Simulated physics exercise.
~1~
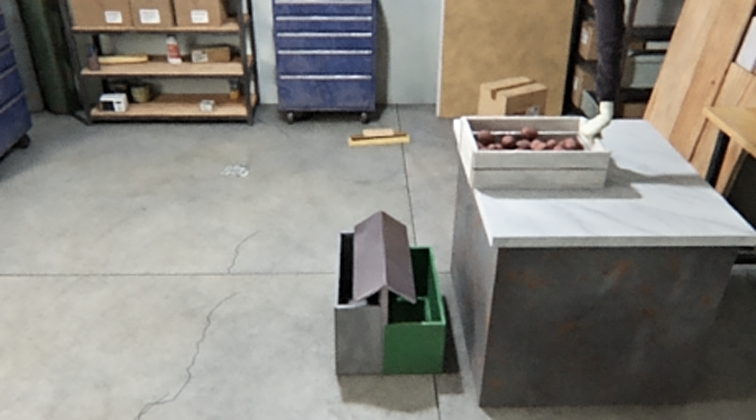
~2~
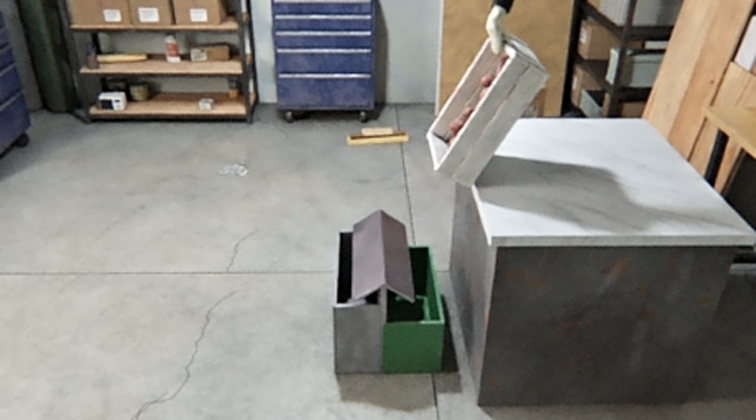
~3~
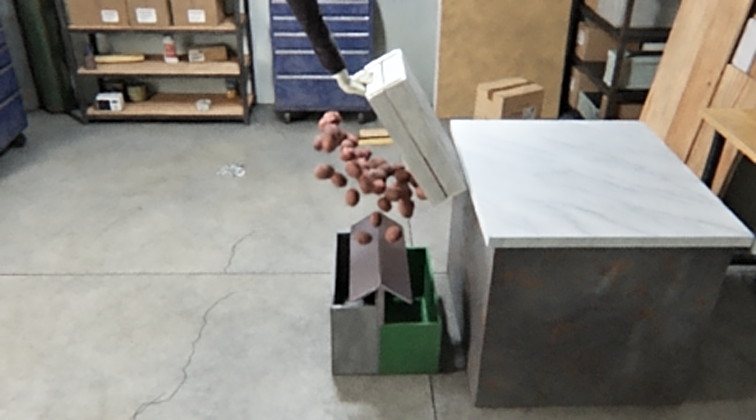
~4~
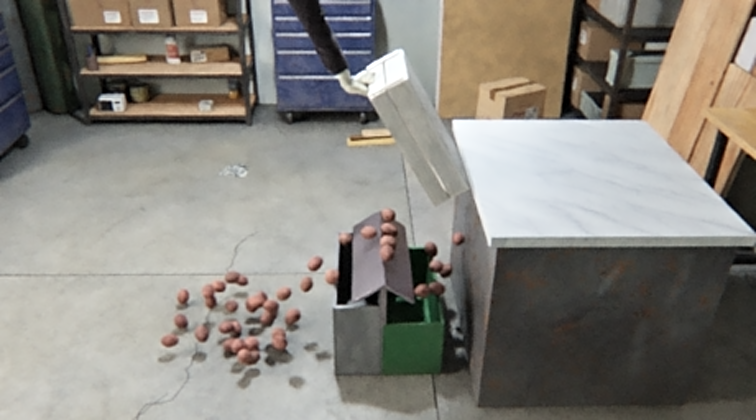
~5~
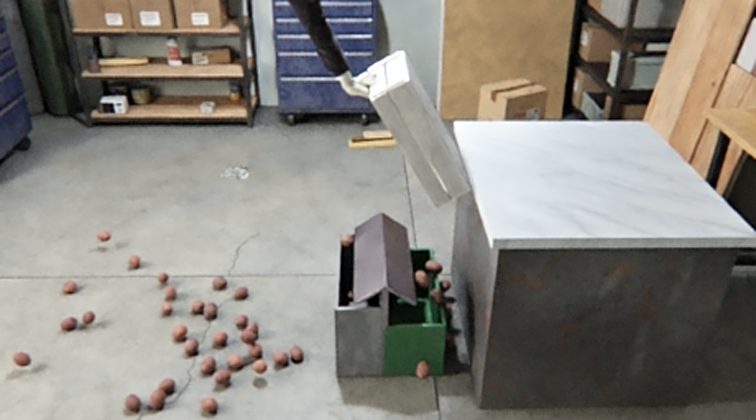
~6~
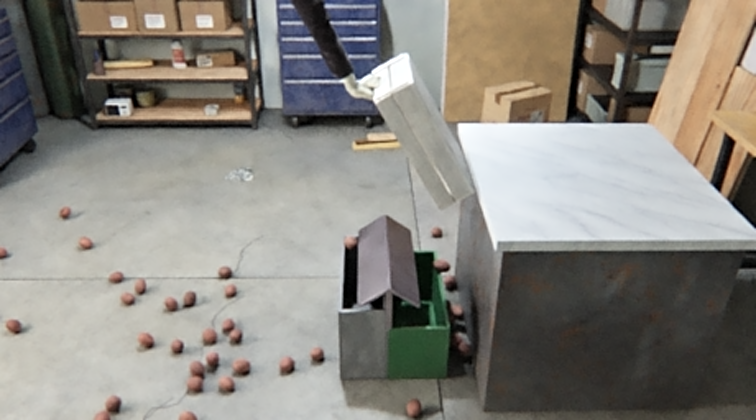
The video shows a robotic arm lifting and tipping a white crate of red potatoes off the edge of a bench, above a green tote and grey trough split by a ridge; most tumble past them and scatter across the floor to the left, while some drop beside the bench.
